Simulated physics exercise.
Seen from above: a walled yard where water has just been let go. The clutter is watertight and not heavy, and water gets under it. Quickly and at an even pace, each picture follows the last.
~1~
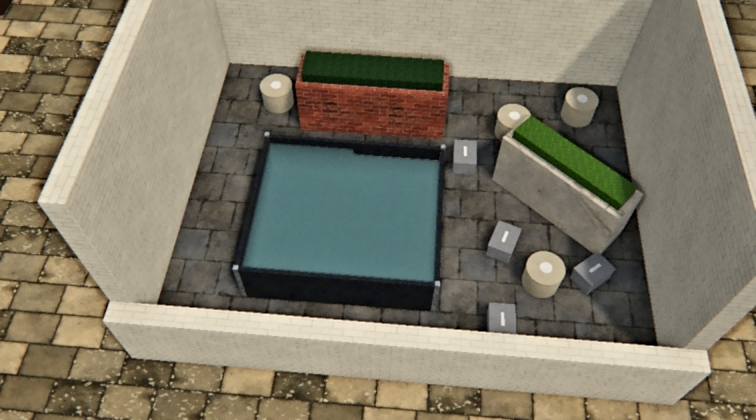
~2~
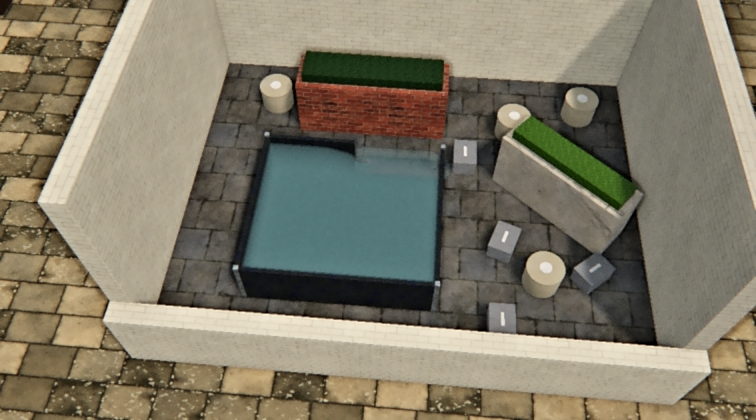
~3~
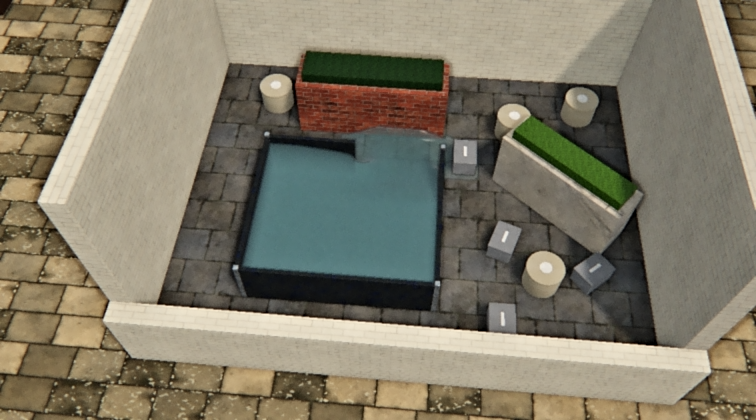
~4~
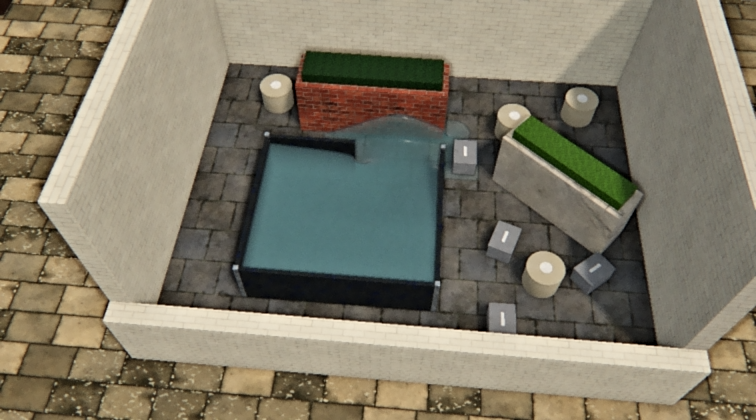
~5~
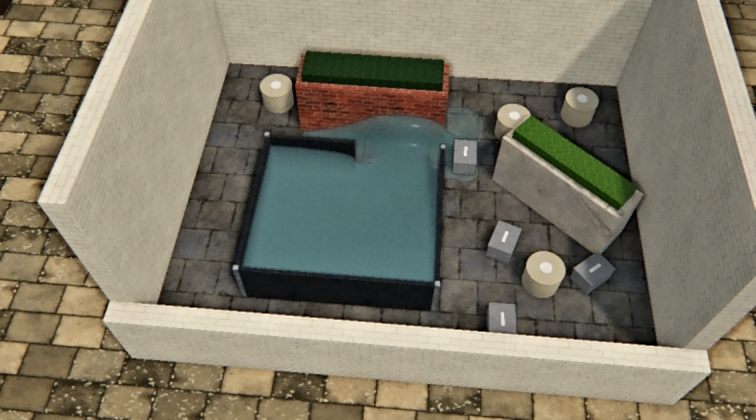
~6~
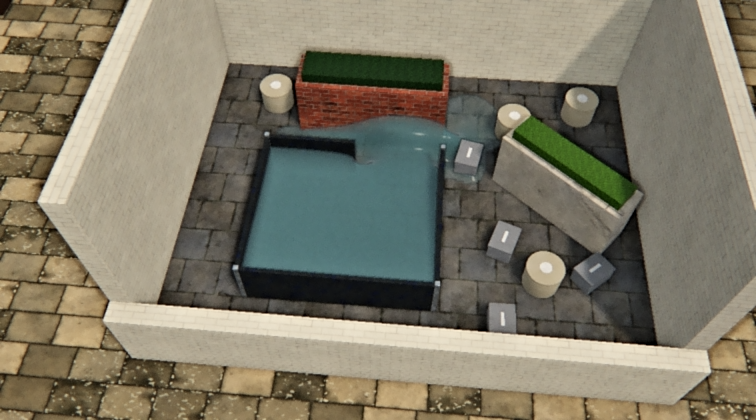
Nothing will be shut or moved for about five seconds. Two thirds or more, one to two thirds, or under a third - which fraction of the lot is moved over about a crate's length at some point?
Share: A third up to two thirds.
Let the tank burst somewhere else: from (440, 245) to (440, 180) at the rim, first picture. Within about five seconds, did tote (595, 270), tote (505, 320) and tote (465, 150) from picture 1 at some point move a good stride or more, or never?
First covers that distance, second covers that distance, third covers that distance.
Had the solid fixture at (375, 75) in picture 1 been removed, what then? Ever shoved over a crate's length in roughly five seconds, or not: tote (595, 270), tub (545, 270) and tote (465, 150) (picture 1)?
In sequence: Fell short, fell short, fell short.
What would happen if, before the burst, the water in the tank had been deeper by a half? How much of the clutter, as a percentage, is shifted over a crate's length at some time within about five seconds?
I'd put it near 80 percent.
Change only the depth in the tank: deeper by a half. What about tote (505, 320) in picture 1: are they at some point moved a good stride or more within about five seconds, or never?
Best estimate: Not the full distance.
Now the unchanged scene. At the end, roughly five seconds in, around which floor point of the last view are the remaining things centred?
Centre of the remaining clutter: Around (509, 248).
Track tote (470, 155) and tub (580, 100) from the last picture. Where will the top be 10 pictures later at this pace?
First object near (461, 212); second object near (614, 74).
A moment on, 0 of 8 are well off their spots; 0 afloat.
Next, 3 of 8 are well off their spots; 2 afloat.
Later, 3 of 8 are well off their spots; 2 afloat.
In the end, 5 of 8 are well off their spots, and 5 have been at some point; 3 afloat.
